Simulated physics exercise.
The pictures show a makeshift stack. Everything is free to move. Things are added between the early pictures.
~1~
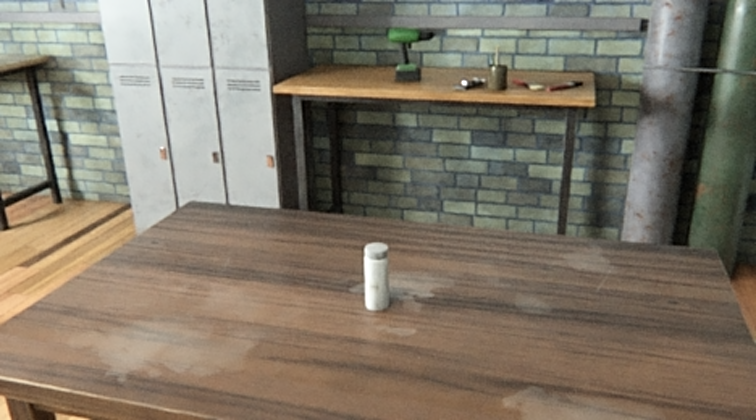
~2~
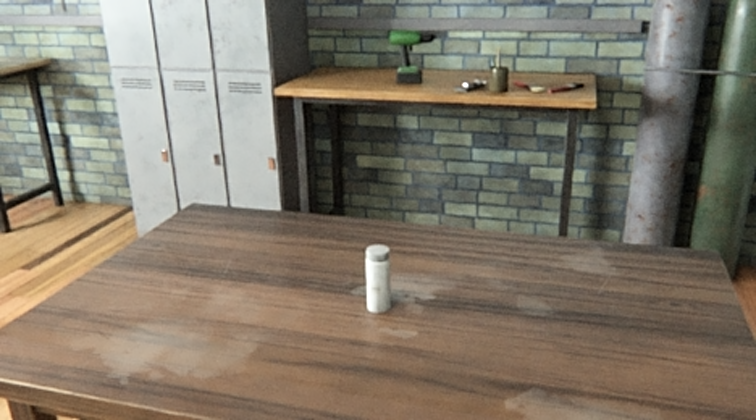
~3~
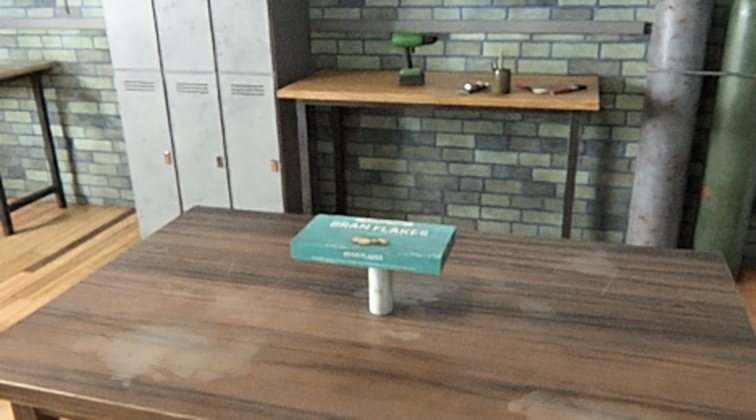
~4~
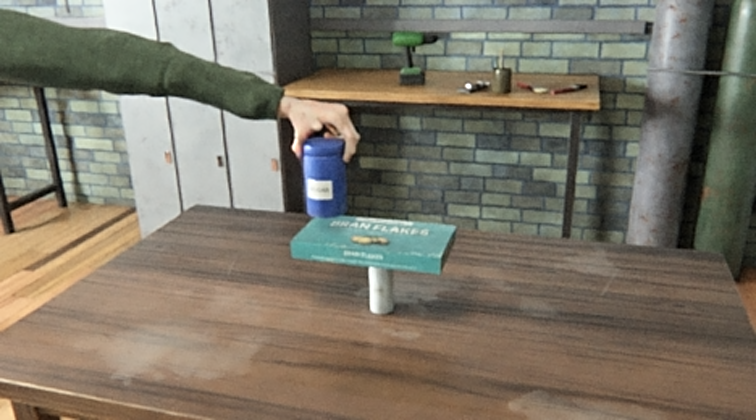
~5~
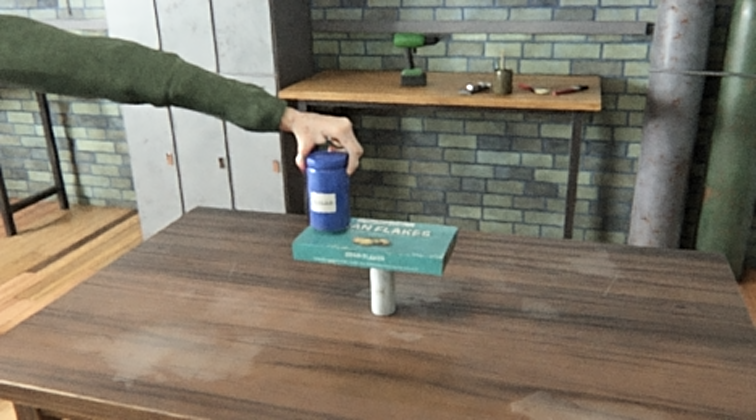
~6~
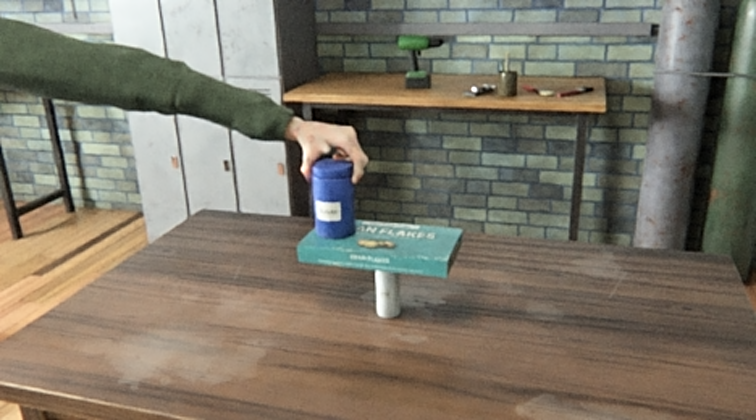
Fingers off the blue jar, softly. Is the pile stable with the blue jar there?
The stack gives way.
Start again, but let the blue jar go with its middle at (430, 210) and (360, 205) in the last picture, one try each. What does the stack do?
In the first case it comes apart; in the second case it comes apart.
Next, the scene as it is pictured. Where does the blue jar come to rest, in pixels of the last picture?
Near (258, 277).
Then, 0.40 s on from there, blue jar now fallen; turquoise packet turned 63° from how it was put.
Then, 0.60 s on from there, turquoise packet turned 70° from how it was put.
Then, 0.90 s on from there, turquoise packet now fallen; white shaker turned 65° from how it was put.
Then, 1.10 s on from there, white shaker now fallen.
In the end, fallen, blue jar, turquoise packet and white shaker. At the end, from the last picture's camera, blue jar near (258, 276). The stack loses its balance.
